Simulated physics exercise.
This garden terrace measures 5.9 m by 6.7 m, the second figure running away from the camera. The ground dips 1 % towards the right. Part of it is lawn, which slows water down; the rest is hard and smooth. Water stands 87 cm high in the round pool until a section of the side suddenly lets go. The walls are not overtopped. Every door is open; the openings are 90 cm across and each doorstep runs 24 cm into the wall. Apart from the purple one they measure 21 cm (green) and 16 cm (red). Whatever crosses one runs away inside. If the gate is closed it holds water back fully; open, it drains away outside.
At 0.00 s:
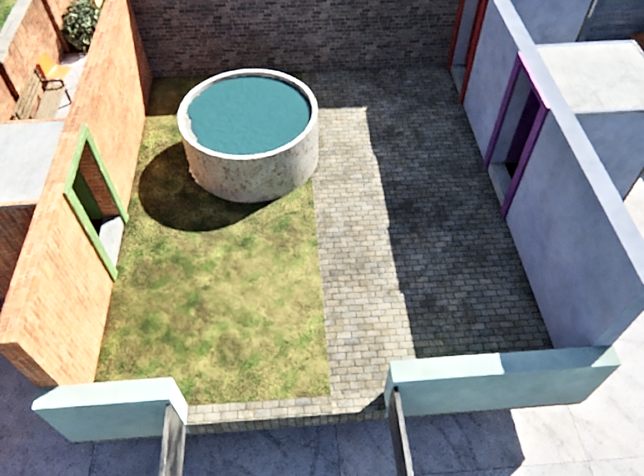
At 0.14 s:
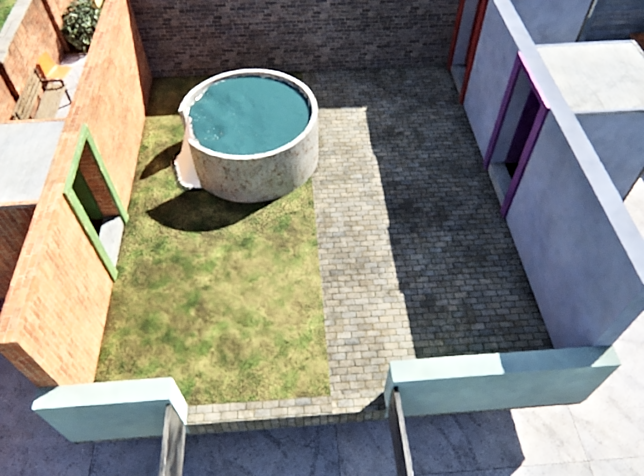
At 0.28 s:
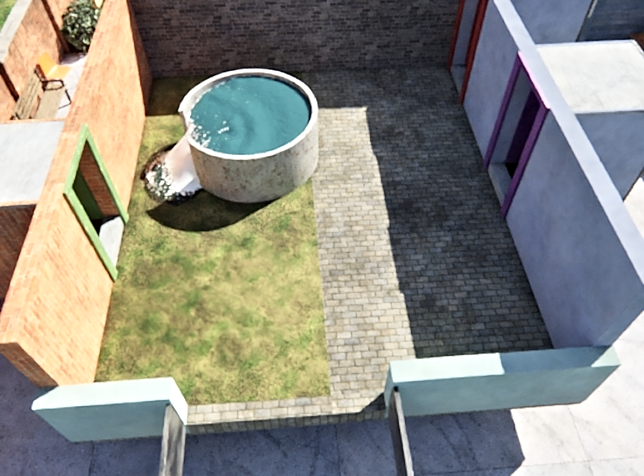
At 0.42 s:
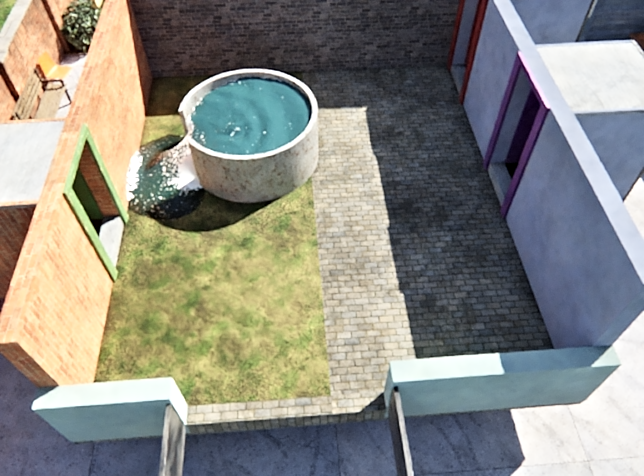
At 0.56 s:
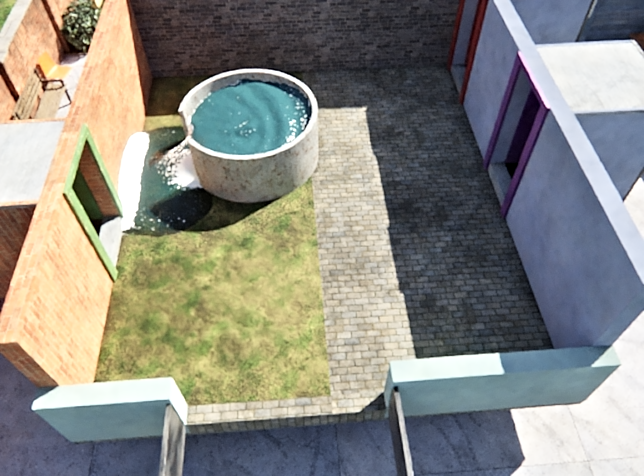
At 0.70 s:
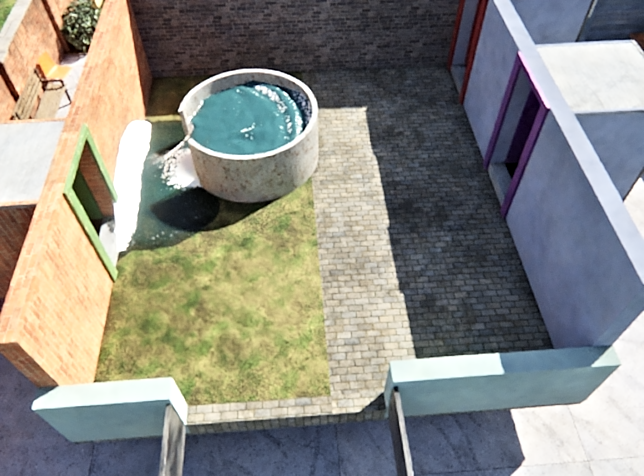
Water pouring from a gap in the left side of a round pool, spreading over grass and along a brick wall.
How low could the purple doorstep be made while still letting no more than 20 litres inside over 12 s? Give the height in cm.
About 7 cm.
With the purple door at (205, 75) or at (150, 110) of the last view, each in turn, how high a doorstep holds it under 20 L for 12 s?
About 13.0 and 7.5 cm.
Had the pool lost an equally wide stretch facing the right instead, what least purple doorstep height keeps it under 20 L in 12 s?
Some 23 cm.
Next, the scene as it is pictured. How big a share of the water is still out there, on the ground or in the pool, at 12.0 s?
About 84 per cent.
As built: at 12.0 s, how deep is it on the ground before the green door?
Roughly 4.5 cm deep.
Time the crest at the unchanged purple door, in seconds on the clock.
Near 9.0 s.
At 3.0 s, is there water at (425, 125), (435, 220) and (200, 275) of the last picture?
In that order: Not reached, not reached, flooded.
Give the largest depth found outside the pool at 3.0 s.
Roughly 36 cm.
After 1.4 s water covers 15 % of the floor, deepest (52 cm) near (145, 176); it has not reached the purple door.
After 3.0 s water covers 40 % of the floor, deepest (36 cm) near (134, 177); it has not reached the purple door.
After 12.0 s water covers 100 % of the floor, deepest (10 cm) near (457, 105); 8 cm at the purple door, 0 litres in over its 18 cm doorstep.
At the purple door as built, the water arrived by 6.9 s and peaked near 11 cm at 9.0 s.
Run again over the same 12 s with other heights there, 29 litres in over 6 cm, 11 litres over 8 cm. The limit of 20 litres is kept from about 7 cm up.
